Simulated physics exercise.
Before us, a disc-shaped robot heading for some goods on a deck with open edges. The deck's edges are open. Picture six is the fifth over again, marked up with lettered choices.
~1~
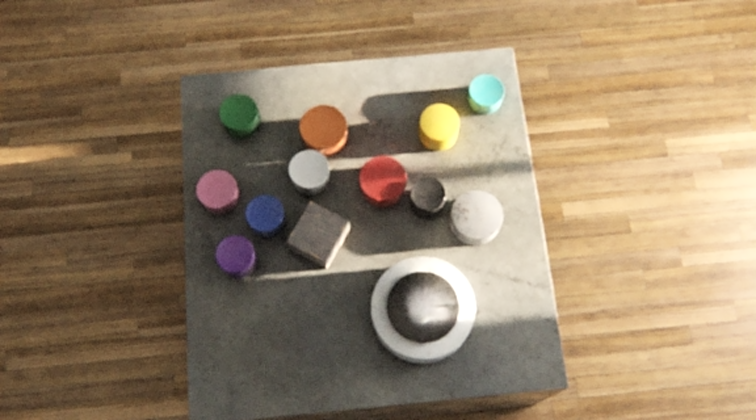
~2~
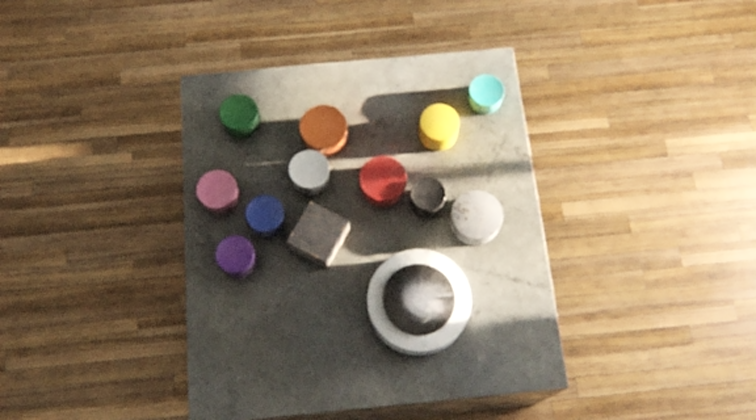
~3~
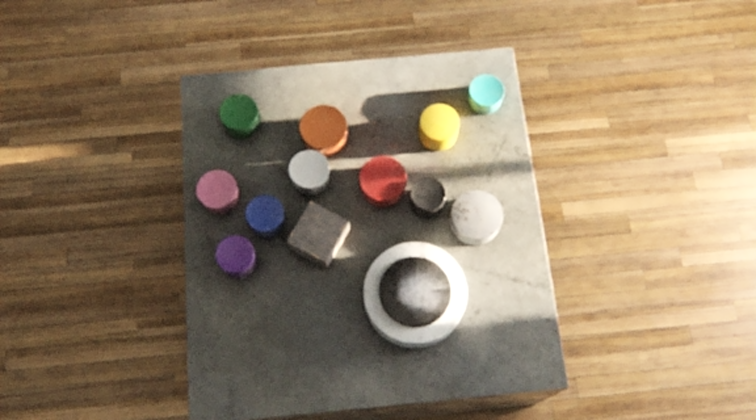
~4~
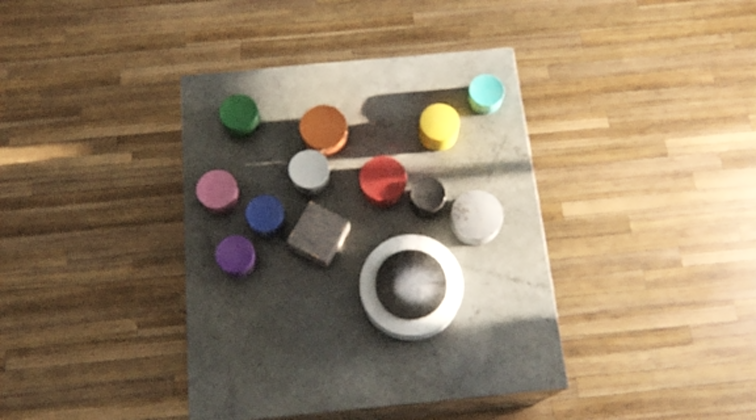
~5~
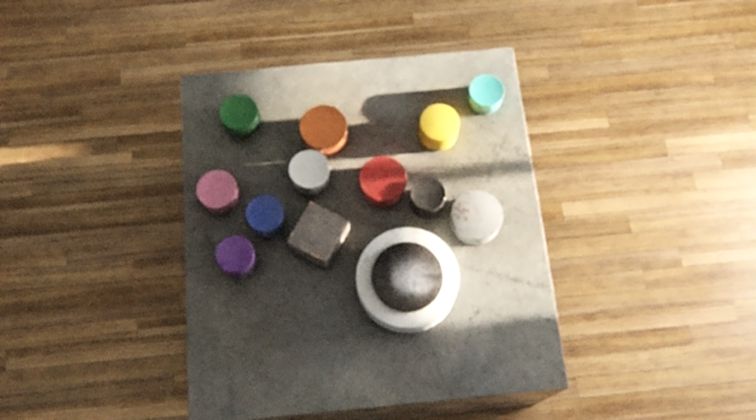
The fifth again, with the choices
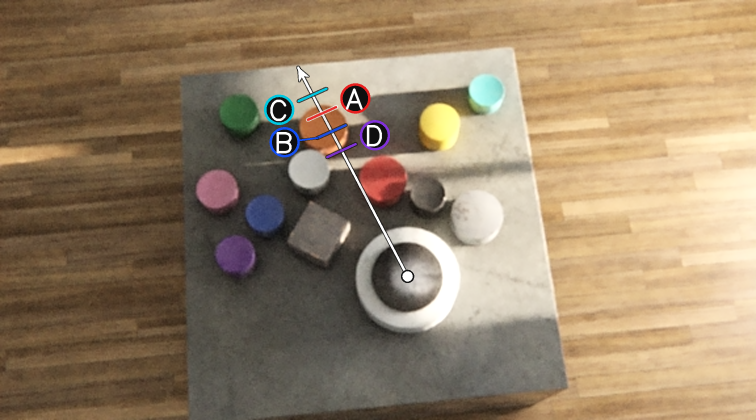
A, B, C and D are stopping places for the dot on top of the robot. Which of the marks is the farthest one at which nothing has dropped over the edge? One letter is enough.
It should halt at A.
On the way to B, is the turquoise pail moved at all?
No.
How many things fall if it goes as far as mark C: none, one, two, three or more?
By then, one.
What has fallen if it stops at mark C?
The orange pail goes over.
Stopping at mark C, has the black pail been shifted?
Yes.
On the marked copy, A at (322, 114); B at (332, 131); C at (312, 95); D at (341, 150); the arrow from (408, 276) to (298, 67); the white dot at (408, 276).
Following A. Soon after the start, robot (375, 220); black pail (432, 188); red pail (377, 153).
Later, robot (345, 161); orange pail (310, 107); red pail (375, 104).
In the end, robot (323, 120); orange pail (286, 69); red pail (382, 83); nothing has fallen.
As for the rest, B is safe but short; C drops the orange pail; D is safe but short.
